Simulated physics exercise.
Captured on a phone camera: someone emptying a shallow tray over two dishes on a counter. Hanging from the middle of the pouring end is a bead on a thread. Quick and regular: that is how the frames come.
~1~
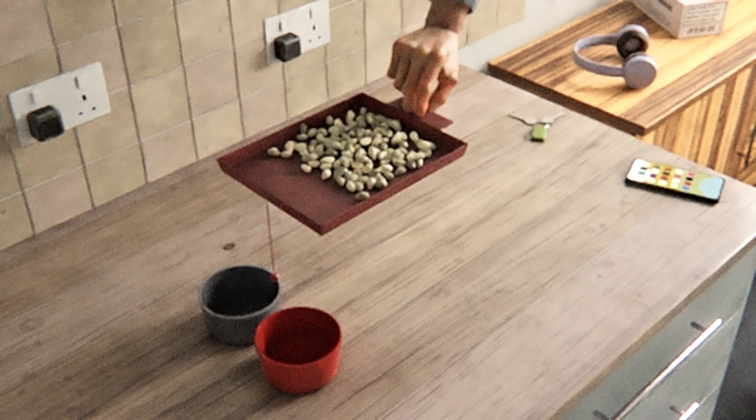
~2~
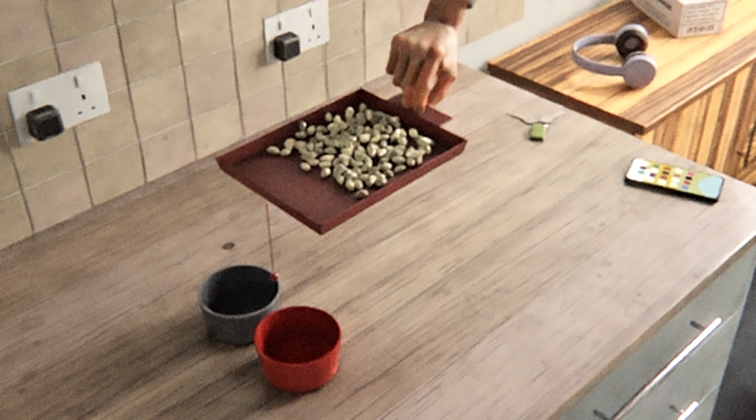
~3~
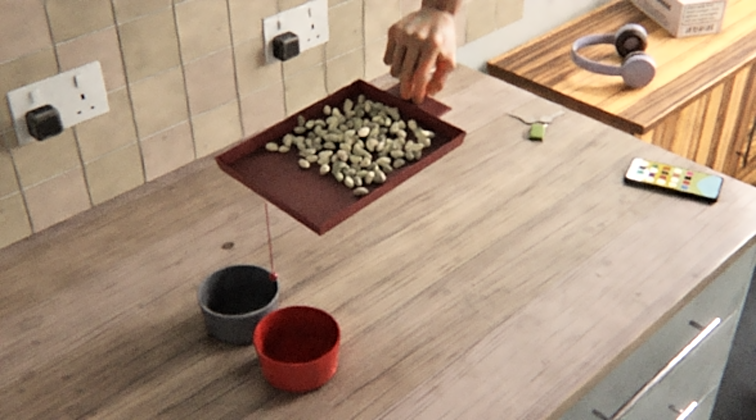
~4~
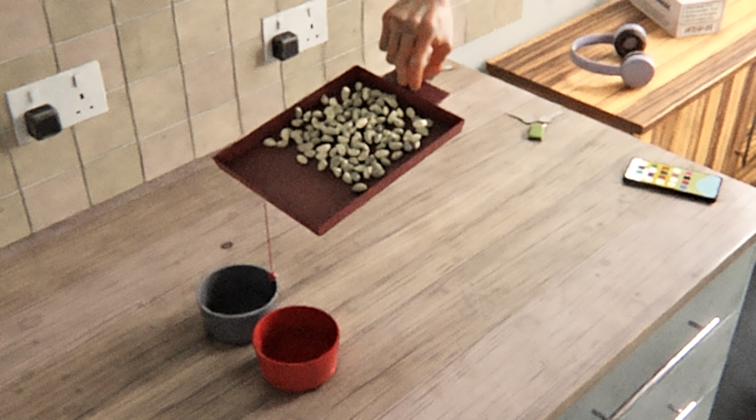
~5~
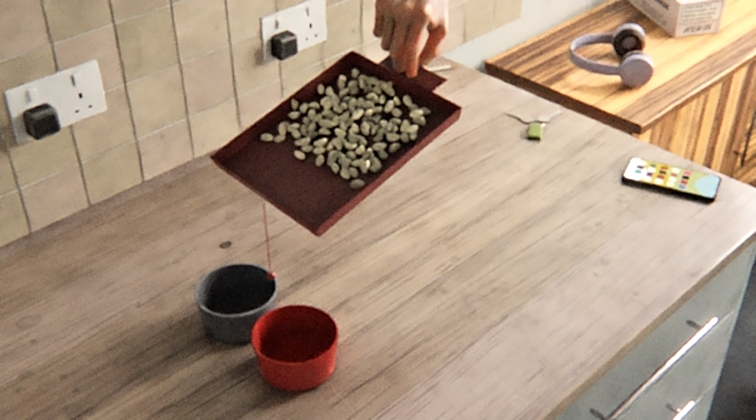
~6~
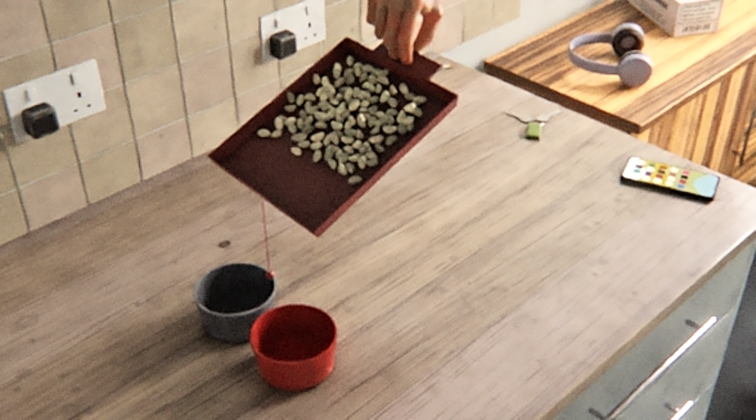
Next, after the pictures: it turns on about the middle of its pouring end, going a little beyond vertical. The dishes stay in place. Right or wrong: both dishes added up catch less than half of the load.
Wrong, they catch more than half.
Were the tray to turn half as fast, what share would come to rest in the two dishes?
Estimate: Some 80 %.
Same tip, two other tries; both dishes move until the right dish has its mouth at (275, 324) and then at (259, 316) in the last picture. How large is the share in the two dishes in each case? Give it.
In order: 70 percent and 60 percent.
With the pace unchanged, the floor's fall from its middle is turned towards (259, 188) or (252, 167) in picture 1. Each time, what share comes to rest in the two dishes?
Case one 40 %; case two 20 %.
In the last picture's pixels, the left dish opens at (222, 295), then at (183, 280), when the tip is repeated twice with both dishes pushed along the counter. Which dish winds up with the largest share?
Well, first the one further right, then the one further right.
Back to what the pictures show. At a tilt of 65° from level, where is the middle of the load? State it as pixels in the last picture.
I'd put the middle of the pieces at roughly (281, 176).
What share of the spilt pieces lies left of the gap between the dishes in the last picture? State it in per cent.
Estimate: Roughly 90 %.
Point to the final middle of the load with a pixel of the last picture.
I'd say the middle ends up at about (273, 351).
Just after the last frame, tray tipped steeply; almost all on the tray; just a few in the air.
A moment on, tray tipped past a quarter turn; the larger part on the tray; about a tenth in the right dish; just a few in the left dish; just a few outside both; just a few in the air.
Further on, tray tipped past a quarter turn; roughly half in the right dish; roughly a quarter in the left dish; roughly a quarter outside both.
When it is over, tray tipped past a quarter turn; roughly half in the right dish; roughly a quarter in the left dish; roughly a quarter outside both.
